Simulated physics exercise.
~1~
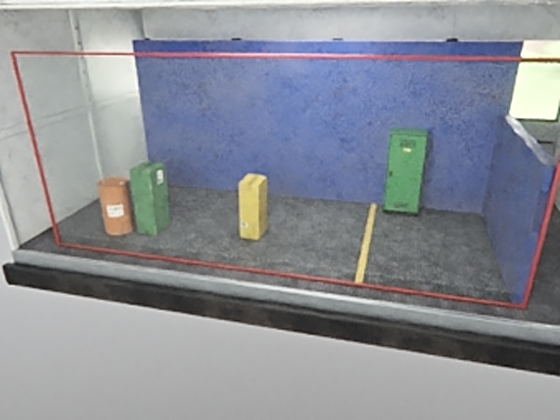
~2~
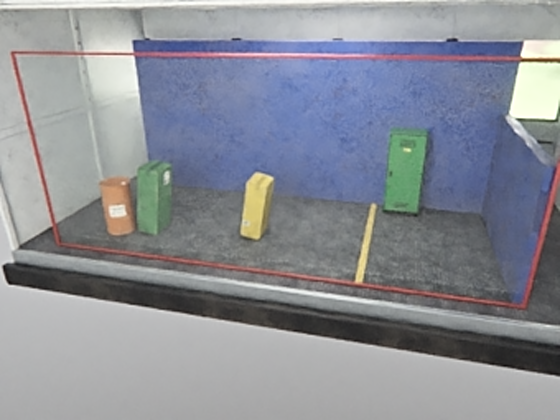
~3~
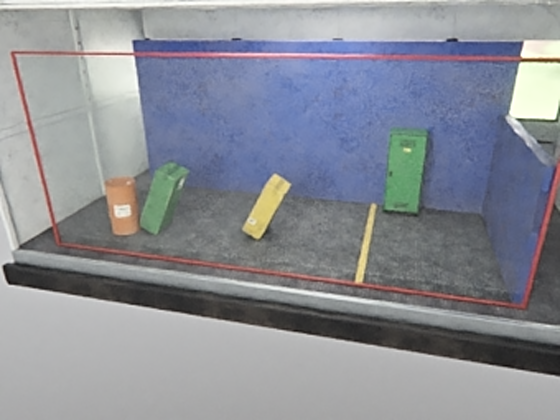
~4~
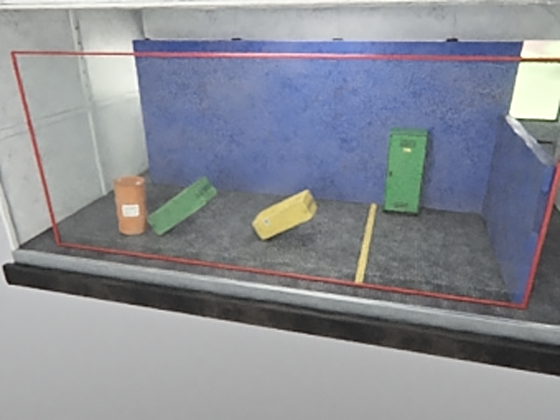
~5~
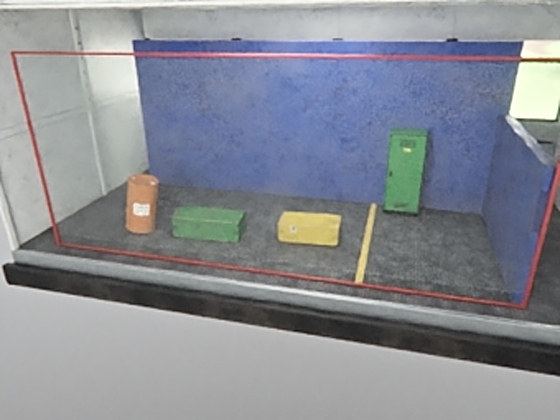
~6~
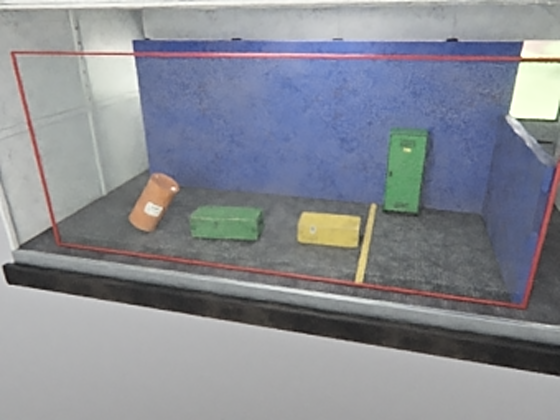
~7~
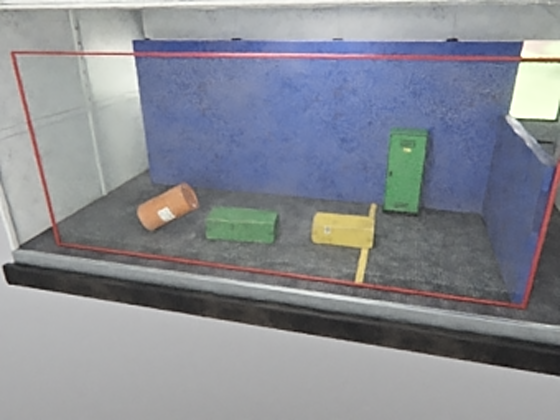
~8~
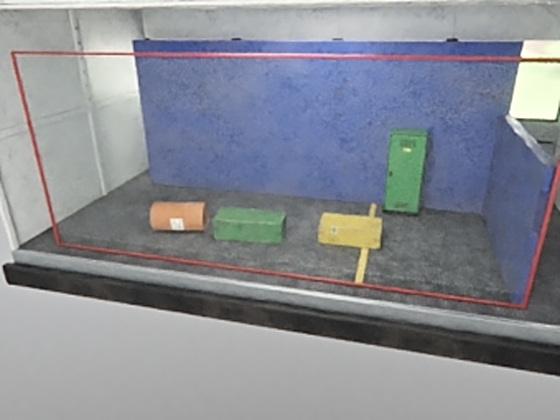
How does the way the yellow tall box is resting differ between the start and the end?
At the start the yellow tall box stands upright, and by the end it is lying on its side.
Blue-walled bay with green and yellow boxes toppling and sliding right, then orange drum falling, all middles stopping short of yellow line.
